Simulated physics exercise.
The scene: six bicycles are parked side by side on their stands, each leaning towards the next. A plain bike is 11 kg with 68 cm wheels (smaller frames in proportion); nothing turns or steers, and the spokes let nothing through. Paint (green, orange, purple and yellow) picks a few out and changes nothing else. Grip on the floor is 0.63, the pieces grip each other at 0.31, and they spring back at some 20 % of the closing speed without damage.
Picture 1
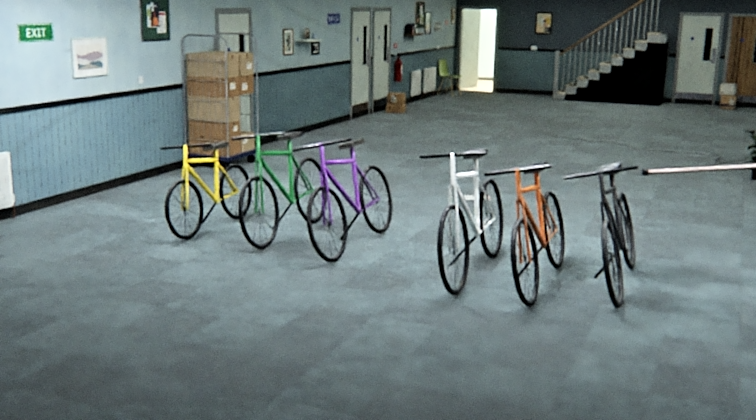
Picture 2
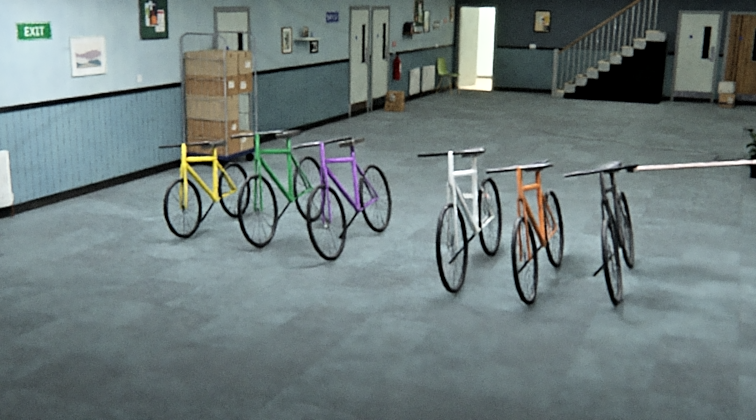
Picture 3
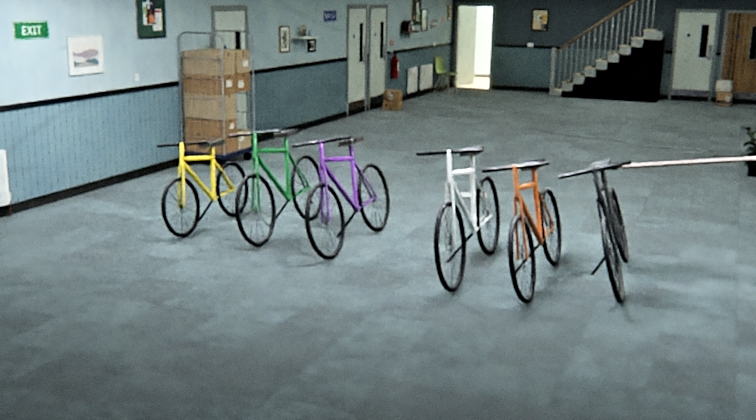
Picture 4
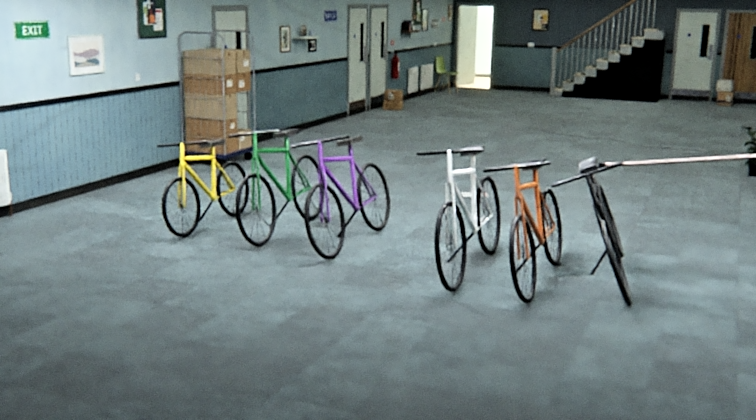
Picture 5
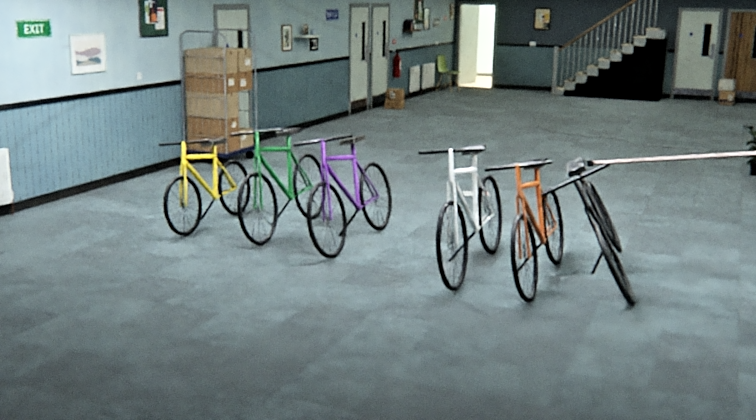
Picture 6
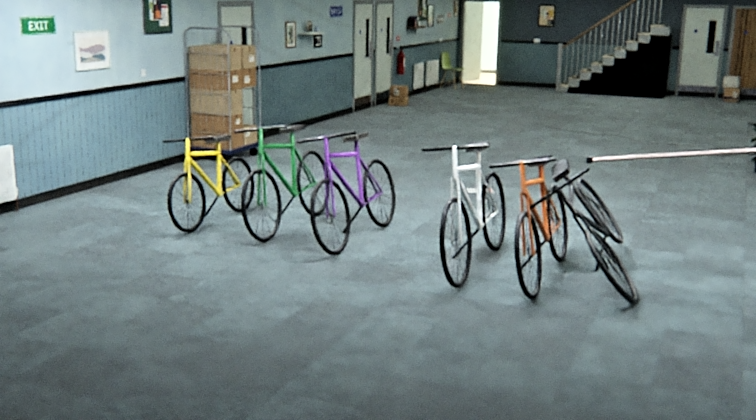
A pole pushing the rightmost, black bicycle leftward, tilting it against the orange one, while the other parked bicycles stand still.
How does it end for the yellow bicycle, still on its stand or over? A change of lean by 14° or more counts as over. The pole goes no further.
The yellow bicycle remains upright.
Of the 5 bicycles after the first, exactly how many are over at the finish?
It comes to 2.
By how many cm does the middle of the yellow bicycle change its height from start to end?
It ends some 0 cm lower.
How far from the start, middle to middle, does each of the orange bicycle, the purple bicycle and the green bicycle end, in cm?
About: Orange 80, purple 0, green 0.
Then, 0.70 s past the last view, 1 of the 5 other bicycles over; yellow bicycle unmoved; orange bicycle 32° from how it stood.
Then, 1.46 s past the last view, 2 of the 5 other bicycles over; yellow bicycle unmoved; orange bicycle 68° from how it stood.
In the end, 2 of the 5 other bicycles over; yellow bicycle unmoved; orange bicycle 73° from how it stood; purple bicycle unmoved. Three left standing. From the last view, middles, yellow bicycle near (211, 176), orange bicycle near (438, 242).
